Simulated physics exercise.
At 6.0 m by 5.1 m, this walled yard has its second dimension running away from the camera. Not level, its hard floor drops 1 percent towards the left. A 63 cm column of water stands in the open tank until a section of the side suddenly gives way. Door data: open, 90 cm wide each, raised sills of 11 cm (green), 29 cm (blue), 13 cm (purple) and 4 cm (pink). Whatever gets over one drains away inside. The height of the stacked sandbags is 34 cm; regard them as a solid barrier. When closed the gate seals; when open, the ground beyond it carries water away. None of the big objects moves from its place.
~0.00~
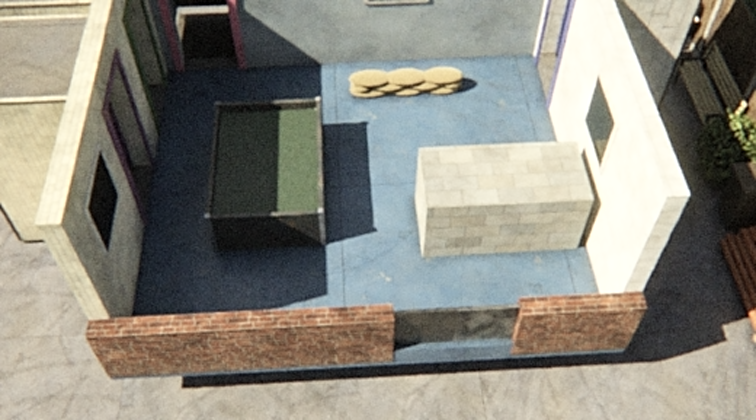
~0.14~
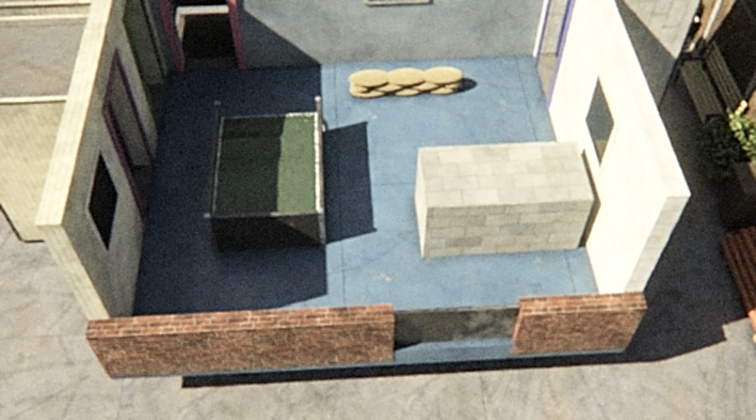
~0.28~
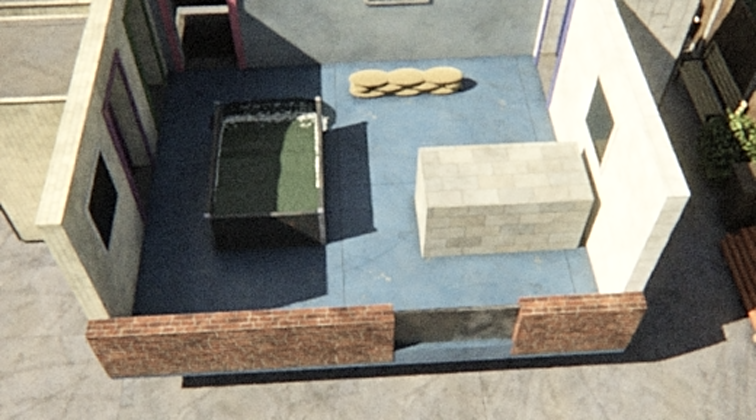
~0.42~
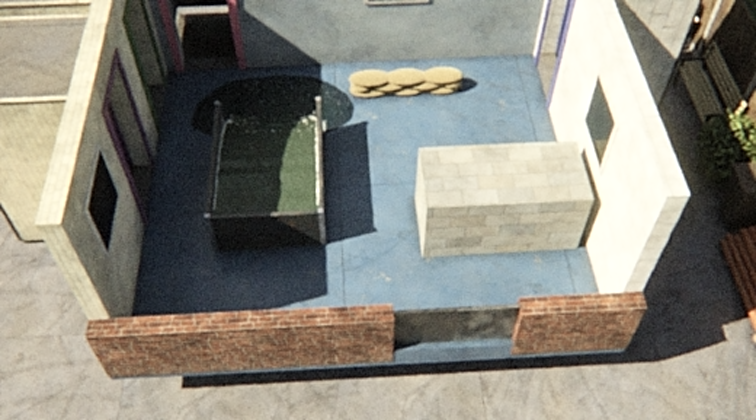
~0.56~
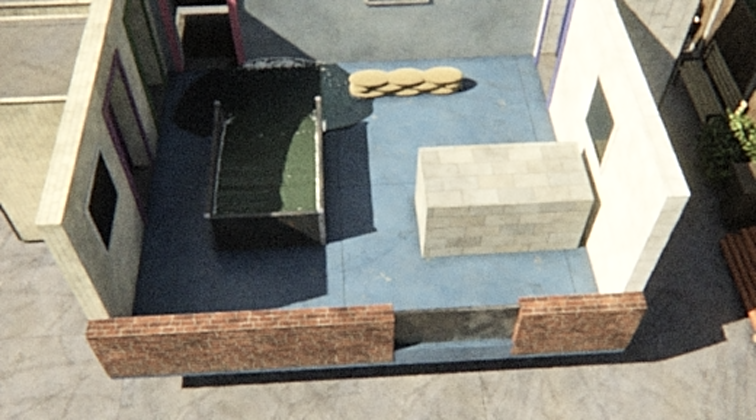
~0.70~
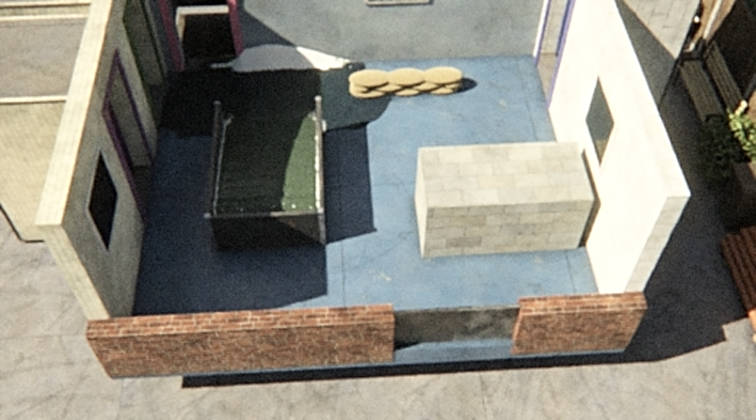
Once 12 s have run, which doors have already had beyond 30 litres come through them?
In order: Green door: Tops it; blue door: Fails to top it; purple door: Fails to top it; pink door: Tops it.
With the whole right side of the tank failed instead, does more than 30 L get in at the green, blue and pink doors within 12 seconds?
Here's how it goes: Green falls short, blue falls short, pink exceeds it.
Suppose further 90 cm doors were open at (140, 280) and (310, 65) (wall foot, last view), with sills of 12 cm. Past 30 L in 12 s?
In turn: Short of it, beyond it.
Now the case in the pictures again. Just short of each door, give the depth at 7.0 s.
Depths in centimetres - green: 9, blue: 5, purple: 4, pink: 9.
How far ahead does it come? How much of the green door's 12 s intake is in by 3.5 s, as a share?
Roughly 50 percent is in by then.
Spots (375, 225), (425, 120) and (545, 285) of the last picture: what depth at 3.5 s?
Around 0 cm, 1 cm and 0 cm, in the order given.
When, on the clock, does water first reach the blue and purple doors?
Arrival: Blue 2.2 s, purple 2.6 s.
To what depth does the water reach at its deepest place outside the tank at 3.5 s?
Up to some 28 cm.
After 1.4 s water covers 20 % of the floor and is deepest (40 cm) near (268, 68); green door 7 cm at the sill, 0 L in, blue door not reached, purple door not reached, pink door 21 cm at the sill, 59 L in.
After 2.2 s water covers 25 % of the floor and is deepest (38 cm) near (168, 73); green door 15 cm at the sill, 3 L in, blue door 4 cm at the sill, 0 L in, purple door not reached, pink door 24 cm at the sill, 159 L in.
After 3.5 s water covers 55 % of the floor and is deepest (28 cm) near (529, 56); green door 17 cm at the sill, 27 L in, blue door 19 cm at the sill, 0 L in, purple door 4 cm at the sill, 0 L in, pink door 17 cm at the sill, 276 L in.
After 7.0 s water covers 85 % of the floor and is deepest (10 cm) near (133, 312); green door 9 cm at the sill, 52 L in, blue door 5 cm at the sill, 0 L in, purple door 4 cm at the sill, 0 L in, pink door 9 cm at the sill, 386 L in.
After 12.0 s water covers 95 % of the floor and is deepest (8 cm) near (559, 324); green door 7 cm at the sill, 52 L in, blue door 3 cm at the sill, 0 L in, purple door 5 cm at the sill, 0 L in, pink door 6 cm at the sill, 413 L in.
